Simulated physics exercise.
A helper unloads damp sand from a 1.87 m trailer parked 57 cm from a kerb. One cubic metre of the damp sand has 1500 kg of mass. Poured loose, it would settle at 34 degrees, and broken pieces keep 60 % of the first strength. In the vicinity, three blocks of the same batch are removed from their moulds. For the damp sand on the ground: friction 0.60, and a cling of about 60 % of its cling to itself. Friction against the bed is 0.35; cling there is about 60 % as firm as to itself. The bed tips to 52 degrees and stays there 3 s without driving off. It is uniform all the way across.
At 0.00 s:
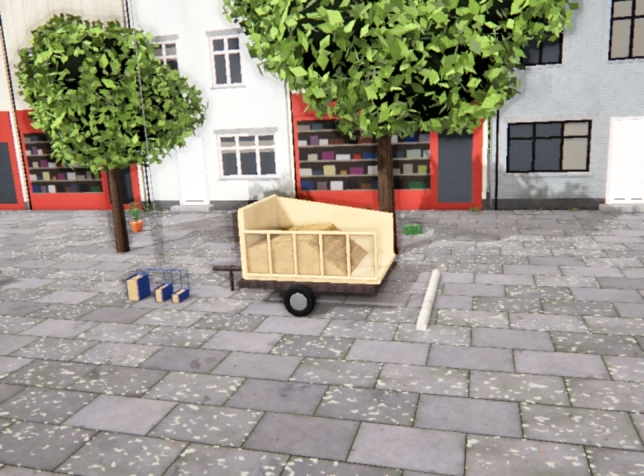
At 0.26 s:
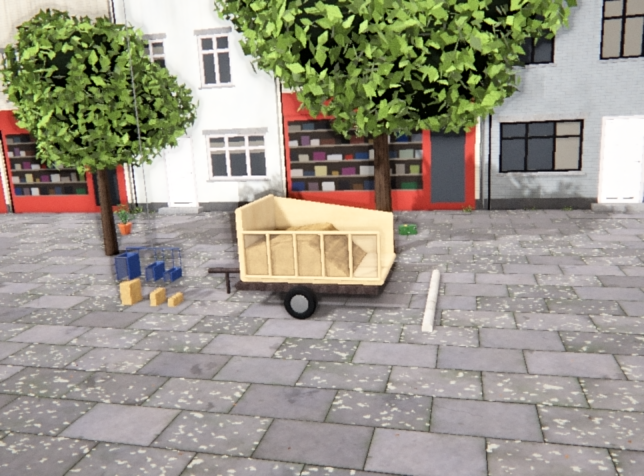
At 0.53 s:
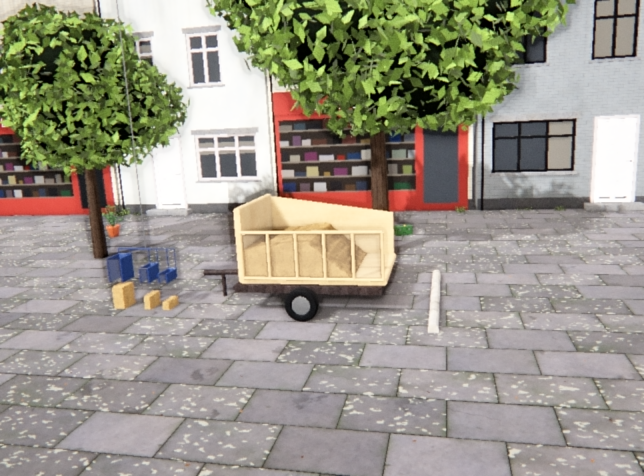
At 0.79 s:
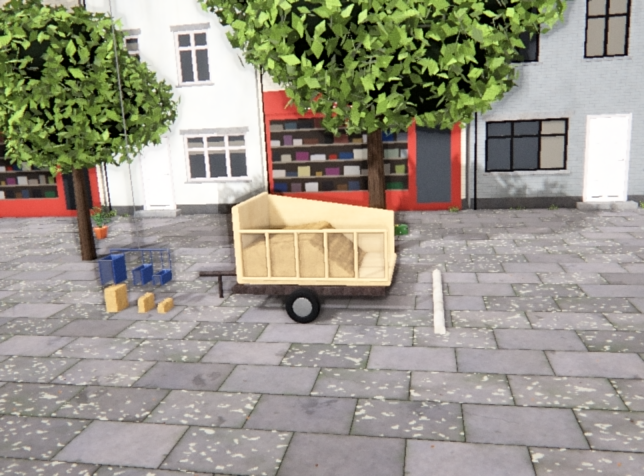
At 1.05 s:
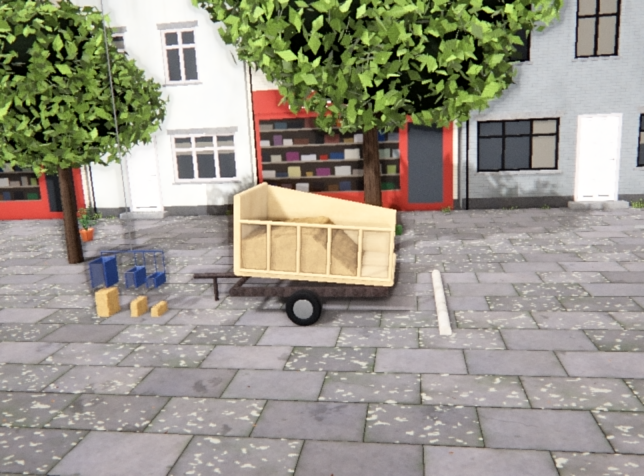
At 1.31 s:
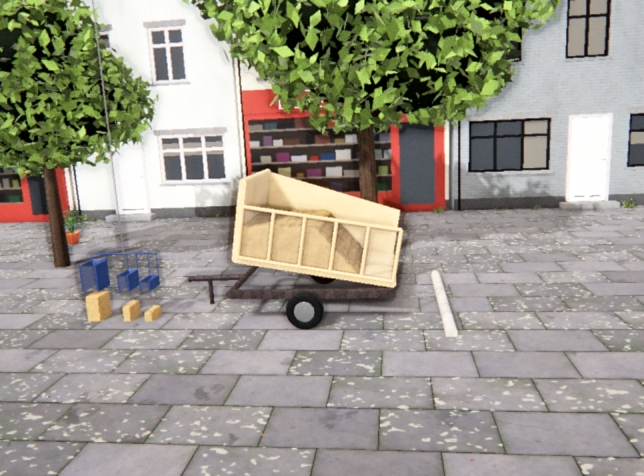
Wooden trailer bed on a paved square tilting up slightly at its left end, after blue moulds lift off three yellowish blocks.
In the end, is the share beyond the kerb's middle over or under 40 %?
Result noted: Greater than 40 %.
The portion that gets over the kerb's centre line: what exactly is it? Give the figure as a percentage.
Around 45 percent.
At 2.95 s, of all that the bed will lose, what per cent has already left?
I'd say near 0 per cent.
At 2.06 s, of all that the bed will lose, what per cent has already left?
The value is close to 0 %.
After 2.06 s, the tilt is 26 degrees, all is on the bed and 0 % past the kerb's middle.
After 2.95 s, the tilt is 45 degrees, 95 % is on the bed and 0 % past the kerb's middle.
After 3.83 s, the tilt is 52 degrees, 2 % is on the bed and 45 % past the kerb's middle.
After 4.72 s, the tilt is 52 degrees, 2 % is on the bed and 45 % past the kerb's middle.
After 6.42 s, at the end, the tilt is 52 degrees, 2 % is on the bed and 45 % past the kerb's middle.
